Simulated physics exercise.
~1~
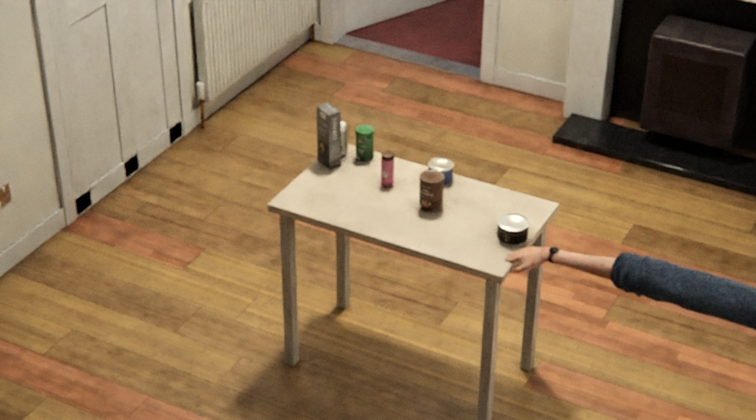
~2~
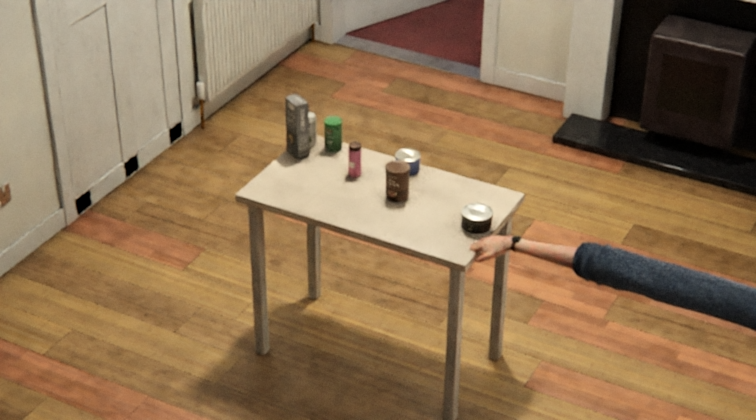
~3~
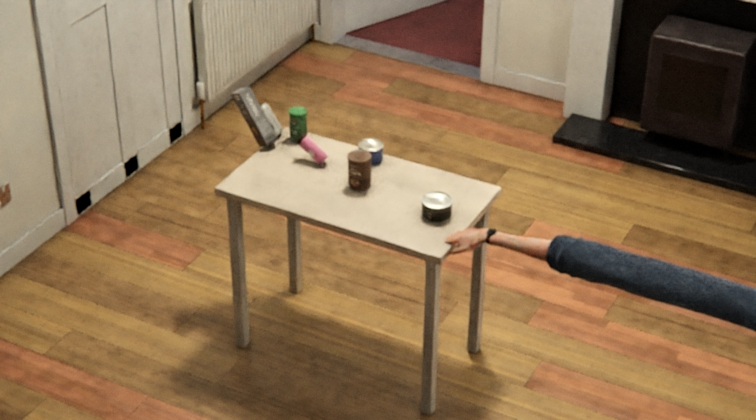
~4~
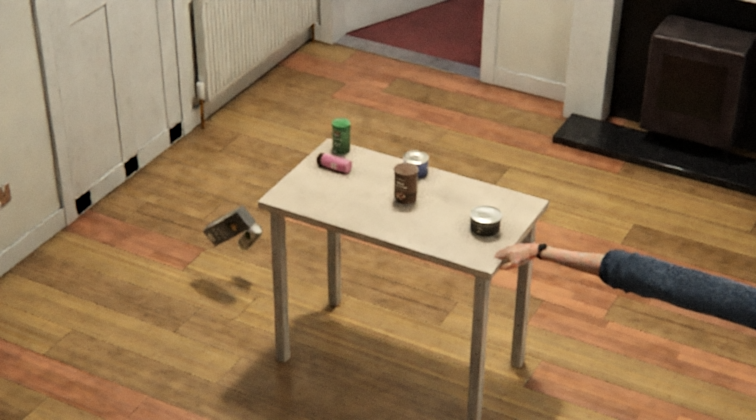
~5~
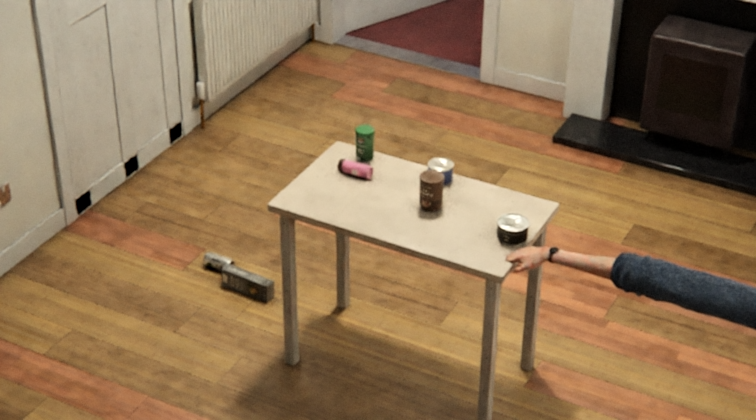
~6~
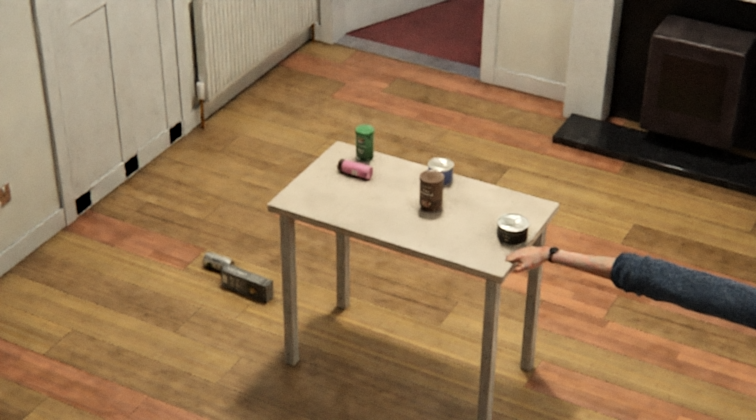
A small table with cans and cartons on it was pulled left and then back right by a hand at its corner, sending a grey carton and a white can tumbling to the floor and tipping over a pink shaker, while the rest stayed upright.
